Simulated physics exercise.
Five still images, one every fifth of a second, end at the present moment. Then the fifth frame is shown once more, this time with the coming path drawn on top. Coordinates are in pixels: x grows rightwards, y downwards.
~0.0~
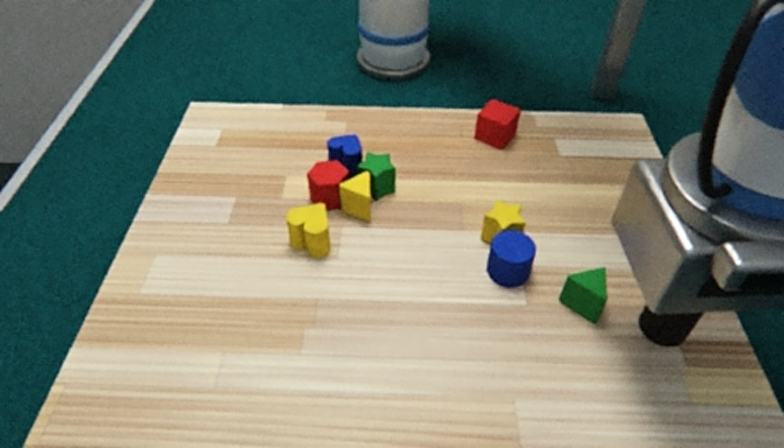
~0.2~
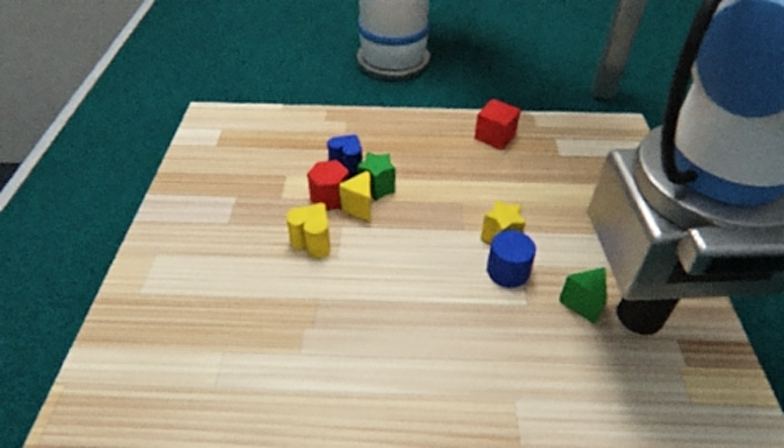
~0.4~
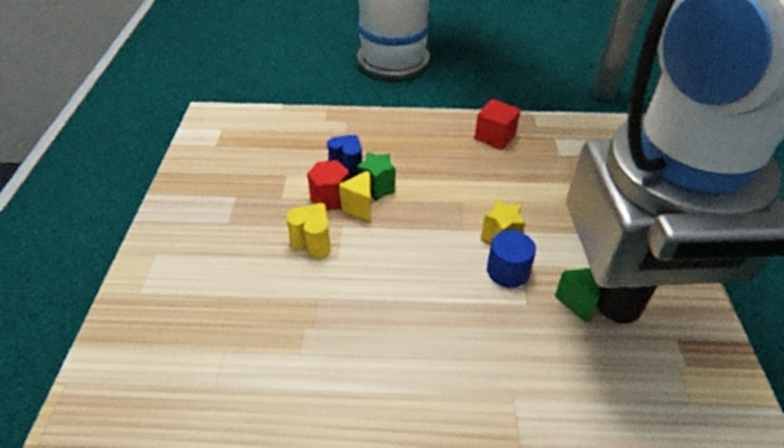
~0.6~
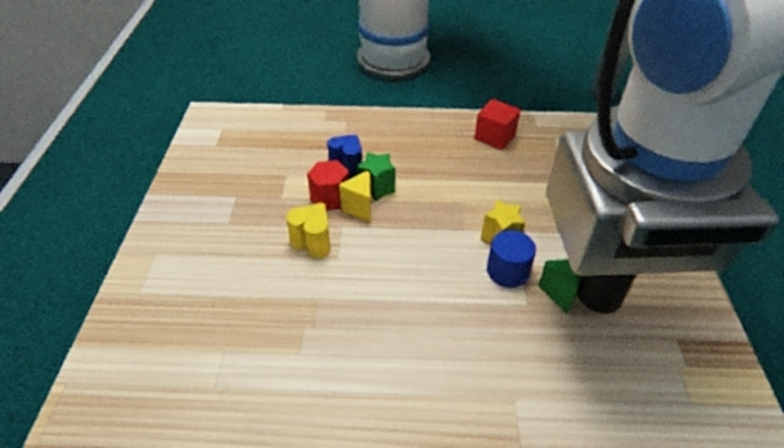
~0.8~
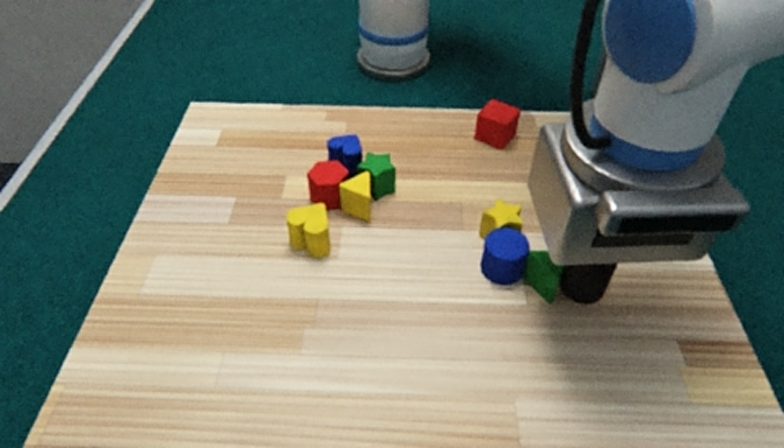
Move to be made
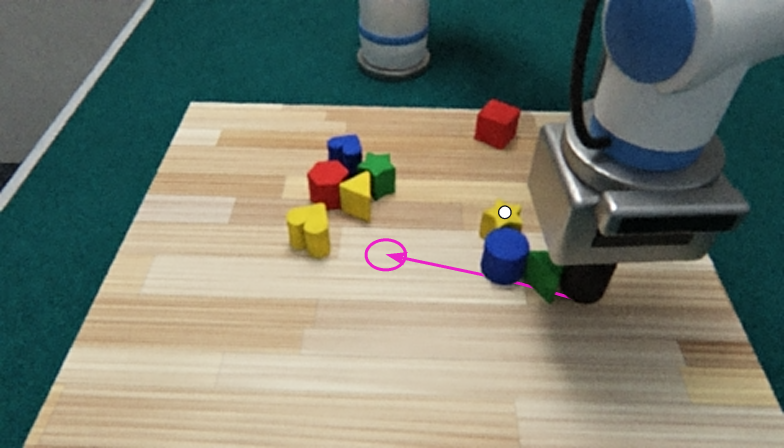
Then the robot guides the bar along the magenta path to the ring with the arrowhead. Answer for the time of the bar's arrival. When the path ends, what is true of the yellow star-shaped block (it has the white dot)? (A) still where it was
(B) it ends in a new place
Option B.
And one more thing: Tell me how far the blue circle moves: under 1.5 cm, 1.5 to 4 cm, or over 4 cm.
It is going to finish beyond 4 cm from where it is now.
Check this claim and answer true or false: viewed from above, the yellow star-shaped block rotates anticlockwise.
The statement is incorrect.
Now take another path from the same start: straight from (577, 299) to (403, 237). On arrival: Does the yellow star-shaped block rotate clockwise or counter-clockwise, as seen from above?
With the clock.
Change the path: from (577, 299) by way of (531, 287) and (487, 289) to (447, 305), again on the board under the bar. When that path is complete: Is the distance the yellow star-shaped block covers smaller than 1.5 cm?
In short: Yes.
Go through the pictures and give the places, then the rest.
The first frame shows tip of the bar (662, 328), middles of tops, yellow triangular block (359, 184), yellow star-shaped block (506, 213), blue circle (514, 245), green triangular block (593, 280).
The second frame shows bar (639, 316), nothing pushed.
The third frame shows bar (619, 306), green triangular block (588, 278).
The fourth frame shows bar (599, 296), green triangular block (570, 269).
The fifth frame shows bar (582, 287), yellow triangular block (359, 184), yellow star-shaped block (505, 212), blue circle (508, 243), green triangular block partly hidden.
The line goes from (577, 299) by way of (479, 274) to (386, 254); the dot is on the yellow star-shaped block.
The first path, step by step. One third of the way, bar (513, 269); yellow star-shaped block (496, 207), turned 50° clockwise; blue circle (475, 227); green triangular block (512, 230), turned 55° clockwise.
Two thirds of the way, bar (448, 255); yellow star-shaped block (496, 204), turned 50° clockwise; blue circle (447, 211); green triangular block (509, 227), turned 70° clockwise.
At the end, bar (386, 242); yellow triangular block unmoved; yellow star-shaped block (496, 204), turned 50° clockwise; blue circle (445, 210); green triangular block (509, 227), turned 70° clockwise.
